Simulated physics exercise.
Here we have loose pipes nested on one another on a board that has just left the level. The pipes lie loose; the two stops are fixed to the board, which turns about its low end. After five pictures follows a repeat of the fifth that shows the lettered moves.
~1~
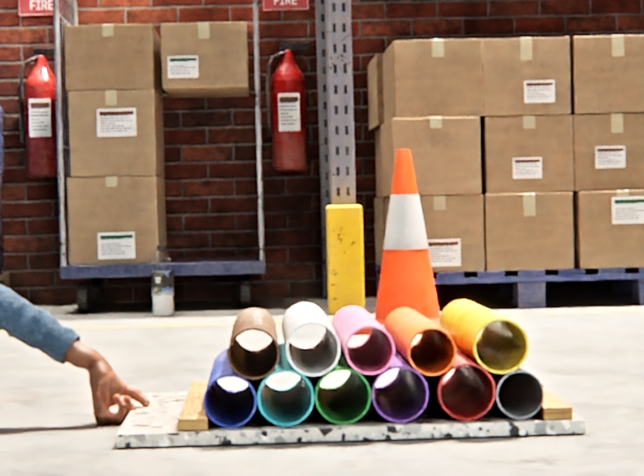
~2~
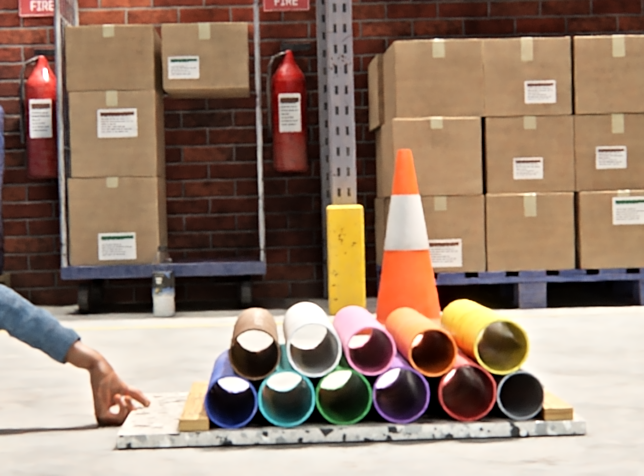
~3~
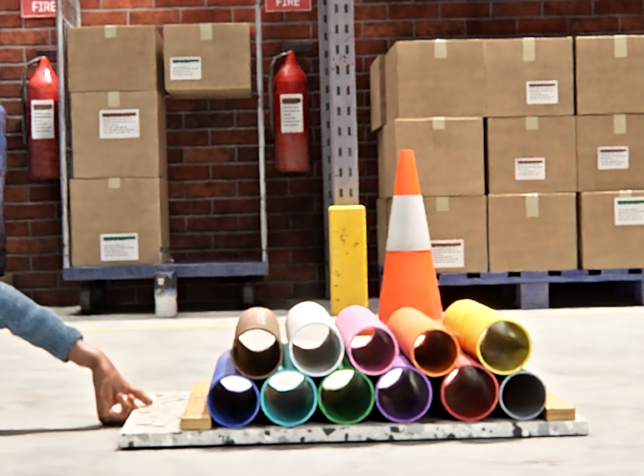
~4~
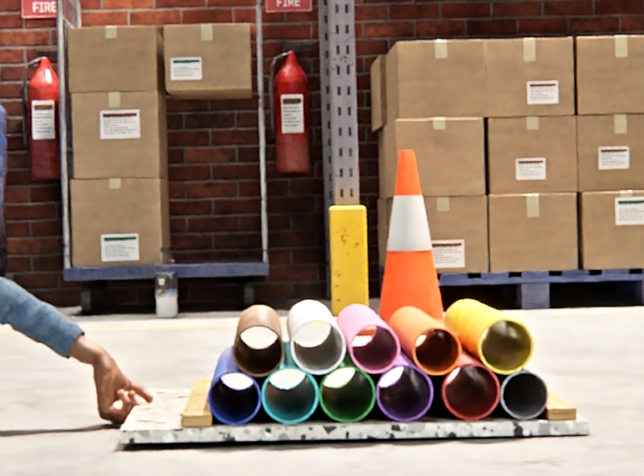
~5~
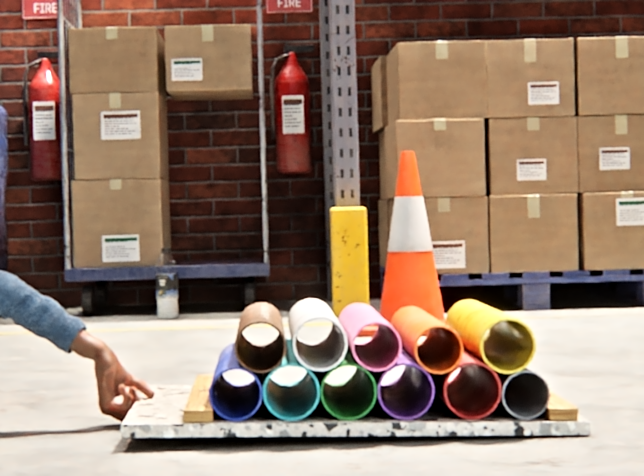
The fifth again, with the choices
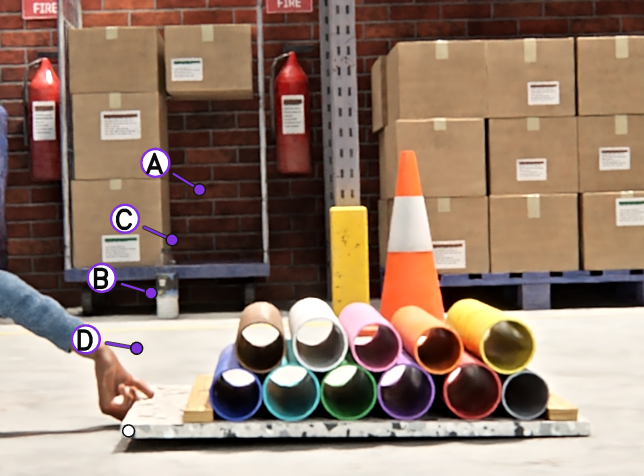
To begin with, colourful pipes lie stacked in two rows on a speckled board on a warehouse floor, with a hand touching the board's left end and an orange cone behind. Then the hand lifts that end very slightly, and the pipes rise a little with it, staying nested together.
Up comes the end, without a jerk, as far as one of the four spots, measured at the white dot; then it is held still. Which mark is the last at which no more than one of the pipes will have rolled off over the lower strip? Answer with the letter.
Lift it to C and no more.
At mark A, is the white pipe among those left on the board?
The white pipe: No.
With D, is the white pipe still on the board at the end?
Yes.
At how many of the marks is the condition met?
The number is three.
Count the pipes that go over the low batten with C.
At C the number is one.
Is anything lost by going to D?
At D: No.
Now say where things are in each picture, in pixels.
Brown pipe (254, 353); orange pipe (432, 352); pink pipe (370, 350), in the first frame.
Pink pipe (371, 351); yellow pipe (502, 346), in the second frame.
Board (346, 406); blue pipe (233, 400); turquoise pipe (289, 398); pink pipe (373, 350), in the third frame.
Board (347, 404); blue pipe (235, 398); turquoise pipe (290, 395), in the fourth frame.
Board (348, 402); blue pipe (236, 394); turquoise pipe (291, 392), in the fifth frame.
On the marked copy, A at (199, 190); B at (151, 293); C at (172, 240); D at (136, 348); the white dot at (129, 431).
Following C. Soon after the start, board at 16°.
Later, board at 26°.
In the end, board at 26°, one over the low batten (yellow).
As for the rest, A eleven over the low batten; B none over the low batten; D none over the low batten.
